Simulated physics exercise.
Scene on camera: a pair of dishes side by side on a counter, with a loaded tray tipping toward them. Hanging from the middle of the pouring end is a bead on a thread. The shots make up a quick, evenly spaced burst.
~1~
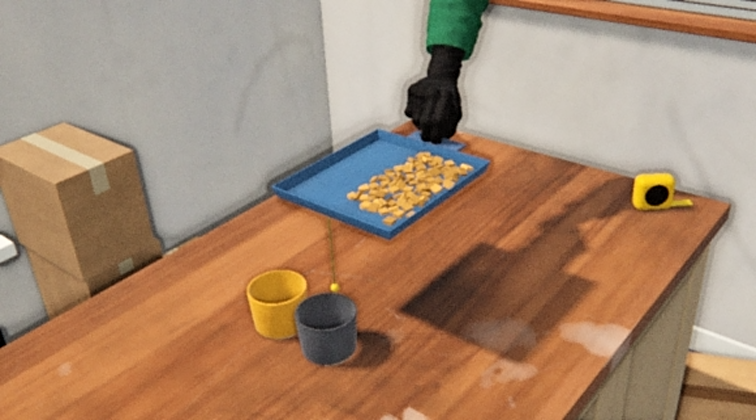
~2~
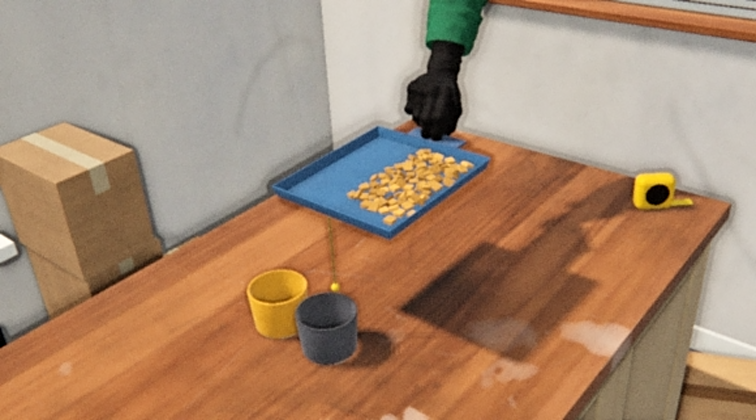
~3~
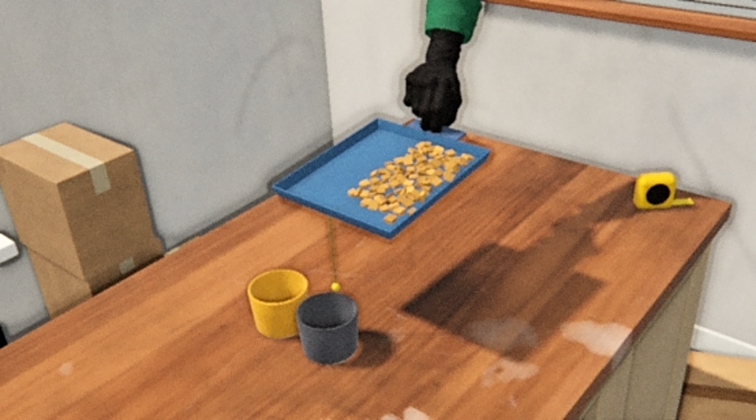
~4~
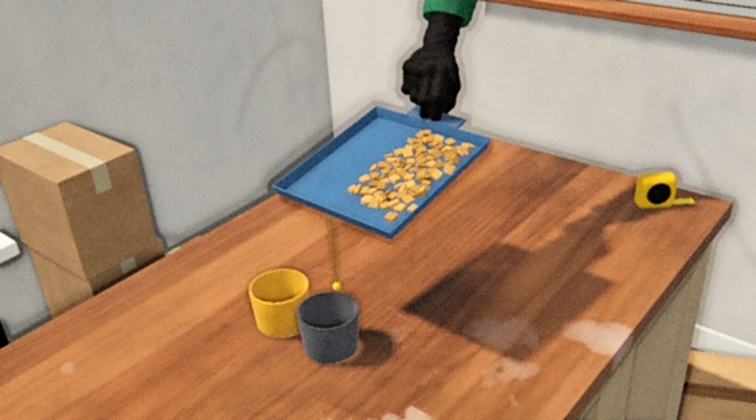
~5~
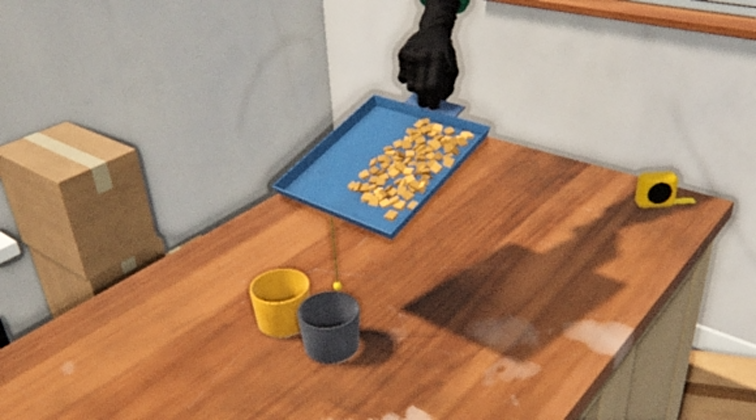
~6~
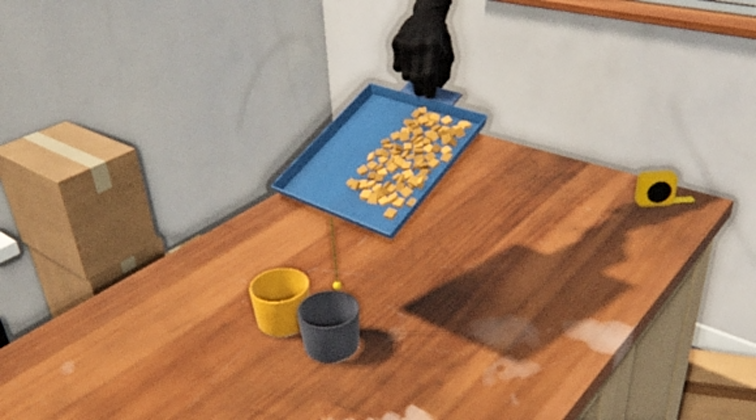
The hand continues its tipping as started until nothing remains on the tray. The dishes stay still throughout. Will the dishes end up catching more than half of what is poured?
Between them the dishes get the lesser amount.
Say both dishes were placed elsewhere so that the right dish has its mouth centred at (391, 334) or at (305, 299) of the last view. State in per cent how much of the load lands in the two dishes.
About 60 and 30 per cent respectively.
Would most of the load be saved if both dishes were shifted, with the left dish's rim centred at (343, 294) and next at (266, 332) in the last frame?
With the first shift the pair saves less than a half; with the second, less than a half.
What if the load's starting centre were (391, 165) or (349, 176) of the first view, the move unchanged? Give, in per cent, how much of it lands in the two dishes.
Close to 50 %, followed by close to 70 %.
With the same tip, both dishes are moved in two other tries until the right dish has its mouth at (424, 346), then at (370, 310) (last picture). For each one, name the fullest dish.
First place: The leftmost one; second place: The rightmost one.
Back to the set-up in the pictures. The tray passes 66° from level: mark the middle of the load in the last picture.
Close to (353, 214).
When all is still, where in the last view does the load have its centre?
Around (348, 362).
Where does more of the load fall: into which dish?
Answer: The one at right.
Soon after the last picture, tray tipped steeply; nearly all on the tray; a small part in the air.
A little later, tray tipped past a quarter turn; about a quarter on the tray; a small part in the right dish; about a third outside both; about a third in the air.
Later still, tray tipped past a quarter turn; about a third in the right dish; a stray few in the left dish; about two thirds outside both.
At rest, tray tipped past a quarter turn; about a third in the right dish; a stray few in the left dish; about two thirds outside both.
